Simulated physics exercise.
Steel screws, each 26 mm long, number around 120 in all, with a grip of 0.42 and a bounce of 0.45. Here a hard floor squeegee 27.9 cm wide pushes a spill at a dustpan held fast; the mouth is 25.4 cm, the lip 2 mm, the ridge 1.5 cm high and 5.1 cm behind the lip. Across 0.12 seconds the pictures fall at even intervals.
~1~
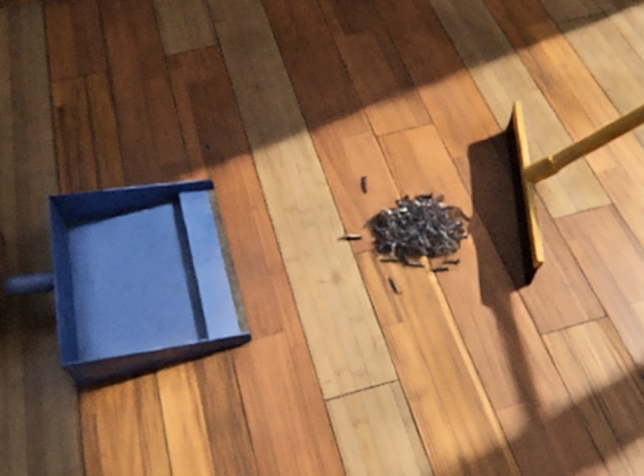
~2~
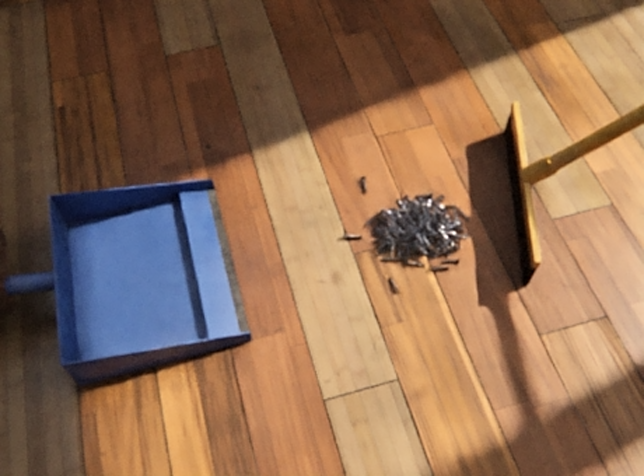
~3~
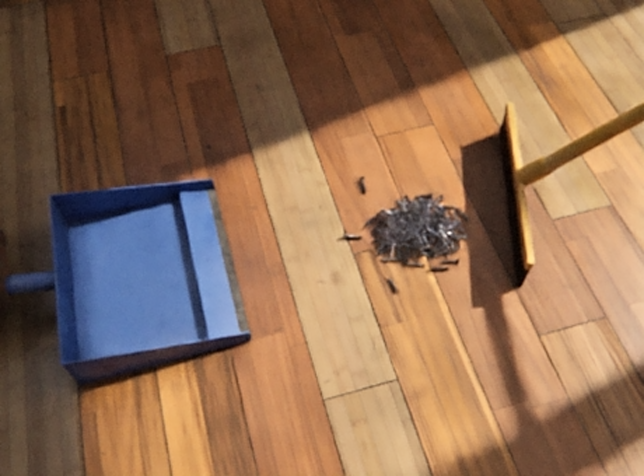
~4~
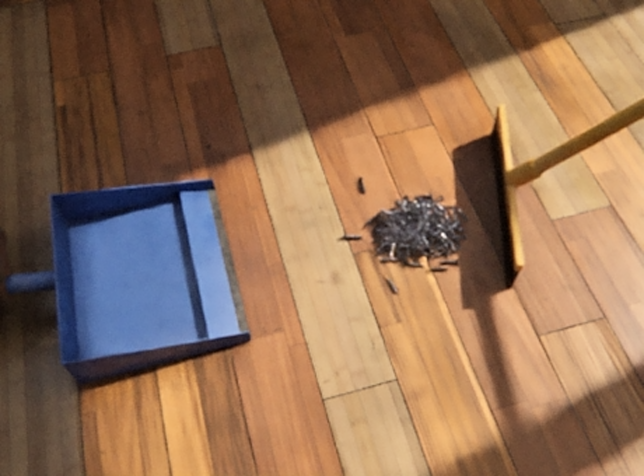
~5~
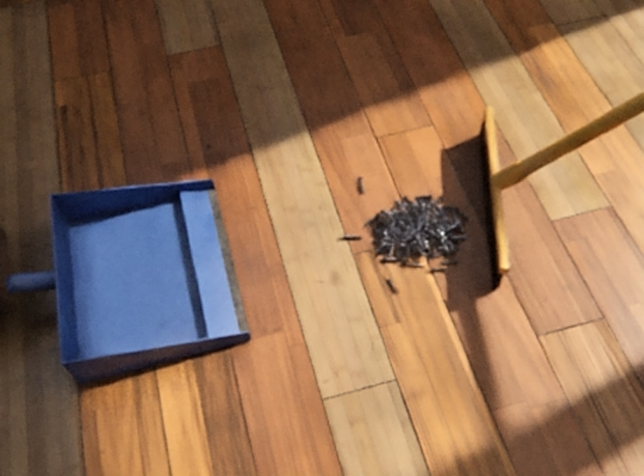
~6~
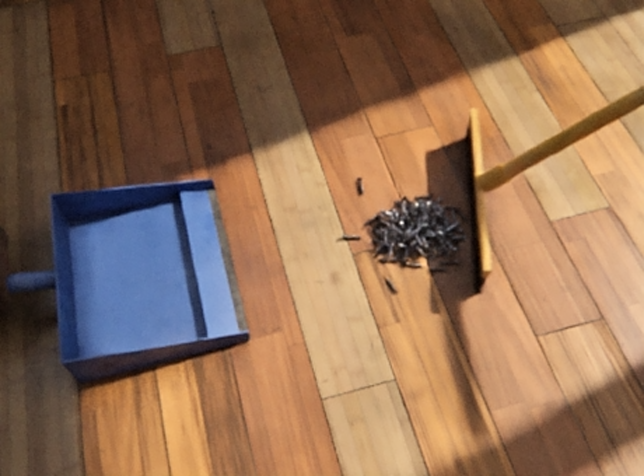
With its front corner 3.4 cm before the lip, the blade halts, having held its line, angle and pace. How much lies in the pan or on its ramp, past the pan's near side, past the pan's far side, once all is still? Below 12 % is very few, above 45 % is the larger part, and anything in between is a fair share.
Pan: A fair share, near side: Very few, far side: Very few.
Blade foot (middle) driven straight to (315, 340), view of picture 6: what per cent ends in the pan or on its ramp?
Some 0 per cent.
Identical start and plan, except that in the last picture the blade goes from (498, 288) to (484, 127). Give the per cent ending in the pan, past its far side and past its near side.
That ends as pan 5, far 0, and near 5.
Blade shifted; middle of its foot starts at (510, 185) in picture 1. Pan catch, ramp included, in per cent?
Roughly 30 percent, ramp included.
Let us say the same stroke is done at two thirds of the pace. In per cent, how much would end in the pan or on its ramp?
Then around 5 per cent.
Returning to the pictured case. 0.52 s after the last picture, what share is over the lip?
It's near 25 percent at that moment.
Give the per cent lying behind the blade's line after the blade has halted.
Around 0 in a hundred.
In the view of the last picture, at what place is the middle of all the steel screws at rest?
(235, 243) or so.
Then, 0.17 s after the last picture, middle of the blade 21 cm from the lip; 0 % over the lip, far side 0 %, near side 0 %.
Then, 0.28 s after the last picture, middle of the blade 12 cm from the lip; 0 % over the lip, far side 0 %, near side 0 %.
Then, 0.52 s after the last picture, middle of the blade 8 cm from the lip; 25 % over the lip, far side 5 %, near side 0 %.
In the end, pan 25 %, near side 0 %, far side 5 %, in front of the lip or behind the blade 70 %.
